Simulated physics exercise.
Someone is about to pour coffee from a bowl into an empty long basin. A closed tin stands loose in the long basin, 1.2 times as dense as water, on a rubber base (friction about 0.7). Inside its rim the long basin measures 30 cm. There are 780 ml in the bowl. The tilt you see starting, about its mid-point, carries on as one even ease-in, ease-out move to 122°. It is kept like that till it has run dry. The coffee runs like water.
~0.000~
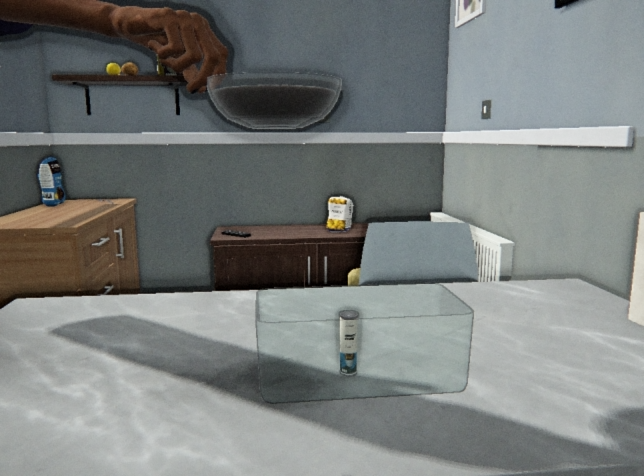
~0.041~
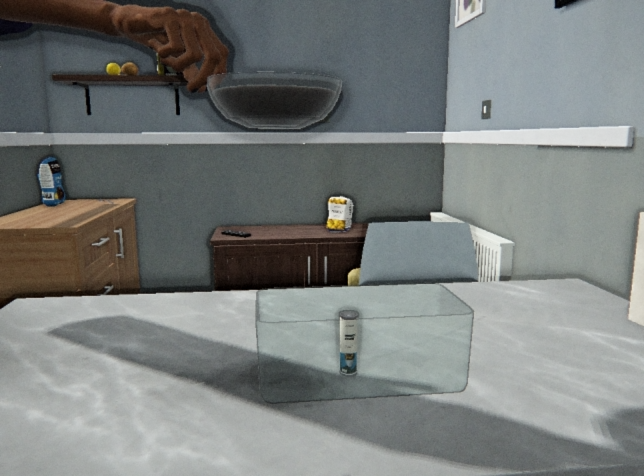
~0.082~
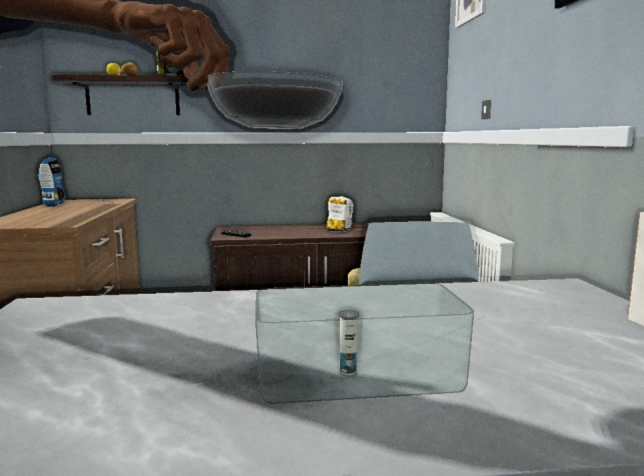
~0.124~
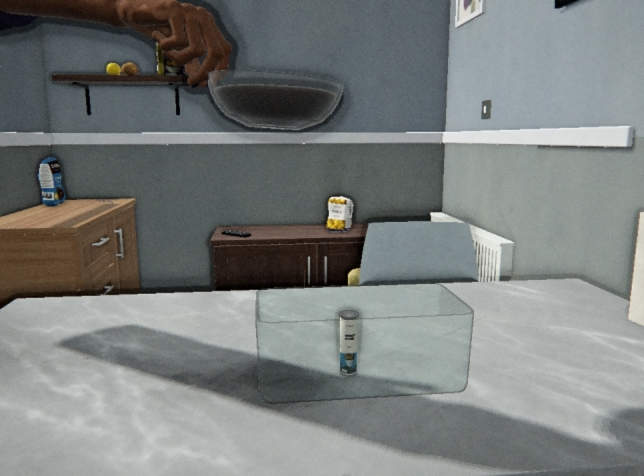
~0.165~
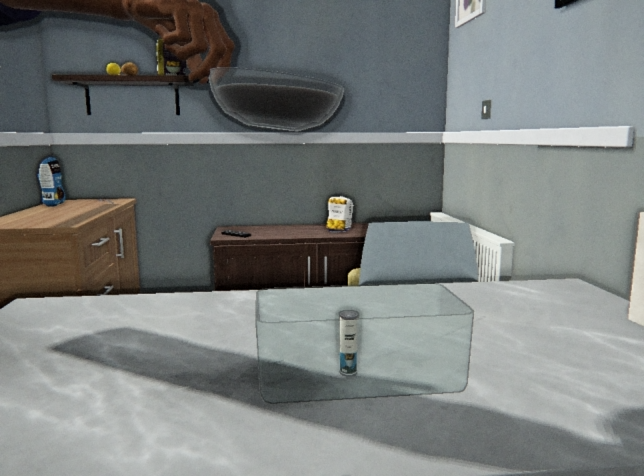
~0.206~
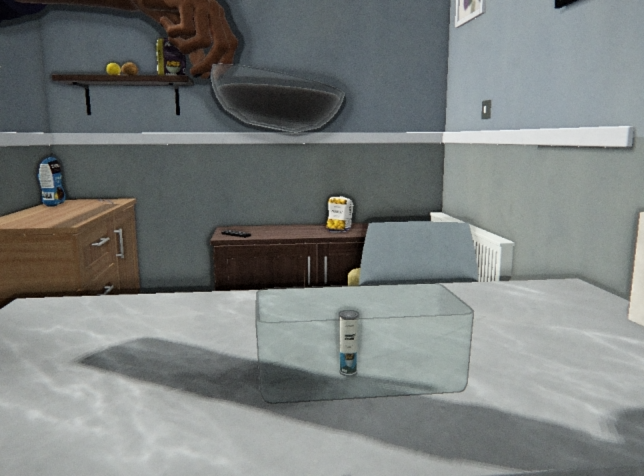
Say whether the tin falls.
The tin topples.
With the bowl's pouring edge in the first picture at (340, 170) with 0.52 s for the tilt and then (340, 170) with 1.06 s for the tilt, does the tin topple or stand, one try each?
First it stays up; then it goes over.
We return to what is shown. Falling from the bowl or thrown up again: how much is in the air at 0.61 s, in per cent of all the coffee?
Near 70 in a hundred.
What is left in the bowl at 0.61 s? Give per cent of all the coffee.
Some 18 per cent.
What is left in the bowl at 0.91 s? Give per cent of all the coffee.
Some 0 per cent.
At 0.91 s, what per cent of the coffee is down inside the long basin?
About 92 per cent.
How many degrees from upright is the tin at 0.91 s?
Near 20° from upright.
After 0.61 s the tilt is 76° and 18 per cent is still to pour; the tin stands where it began.
After 0.91 s the tilt is 116° and 0 per cent is still to pour; the tin leans 18°.
After 1.22 s the tilt is 122° and 0 per cent is still to pour; the tin lies on its side.
After 1.56 s the tilt is 122° and 0 per cent is still to pour; the tin lies on its side.
In the end the tin lies on its side.
